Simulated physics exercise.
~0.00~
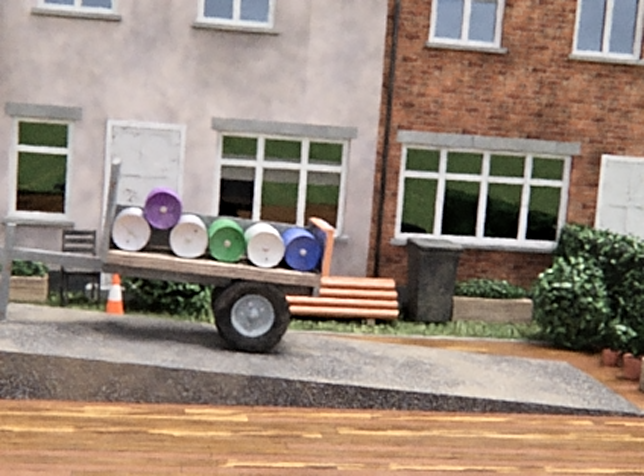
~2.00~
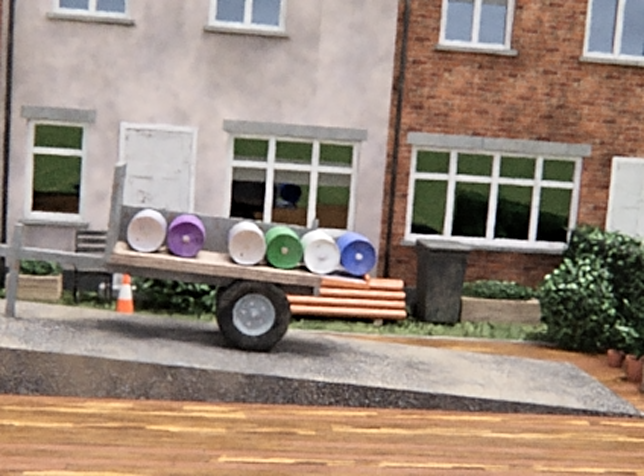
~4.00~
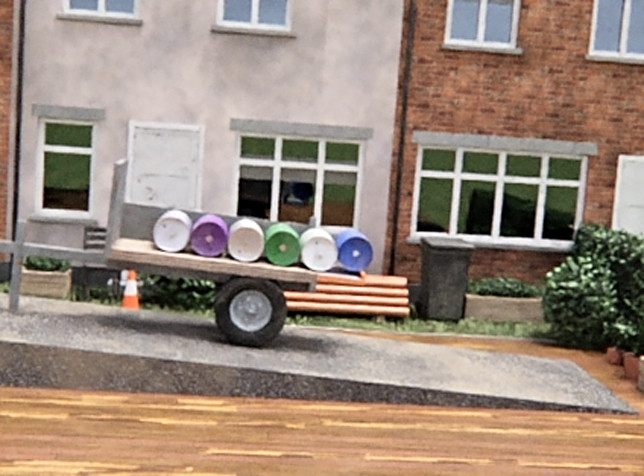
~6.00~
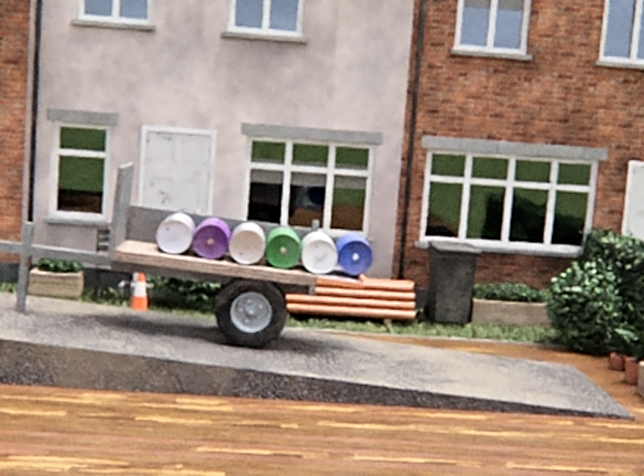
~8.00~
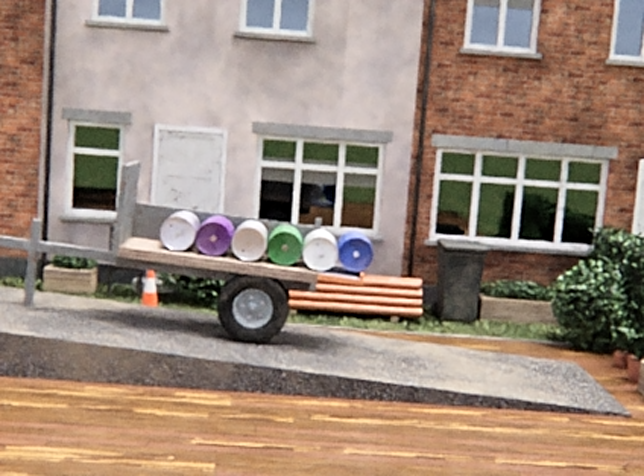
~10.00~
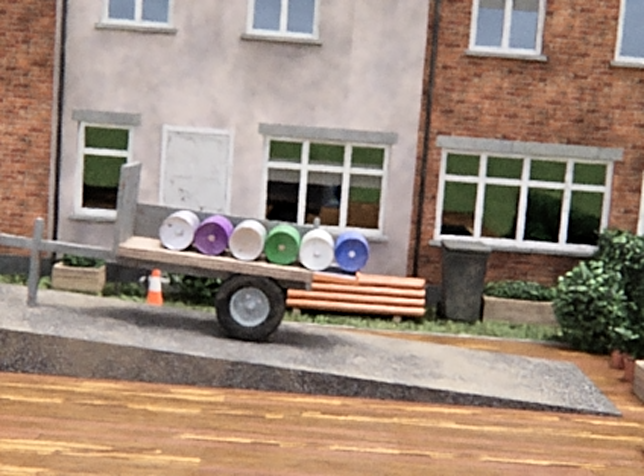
At first, a small trailer stands on a slope in front of a plaster and brick house, with a purple keg resting on top of a row of white, green and blue ones and its end gate upright. The gate then swings down to the right, lying roughly in line with the bed. The row shifts right, the blue keg moving onto the lowered gate, while the purple one drops into a gap near the left. Purple and its white neighbours close up into a single row. The kegs then stay still, and none has fallen off.
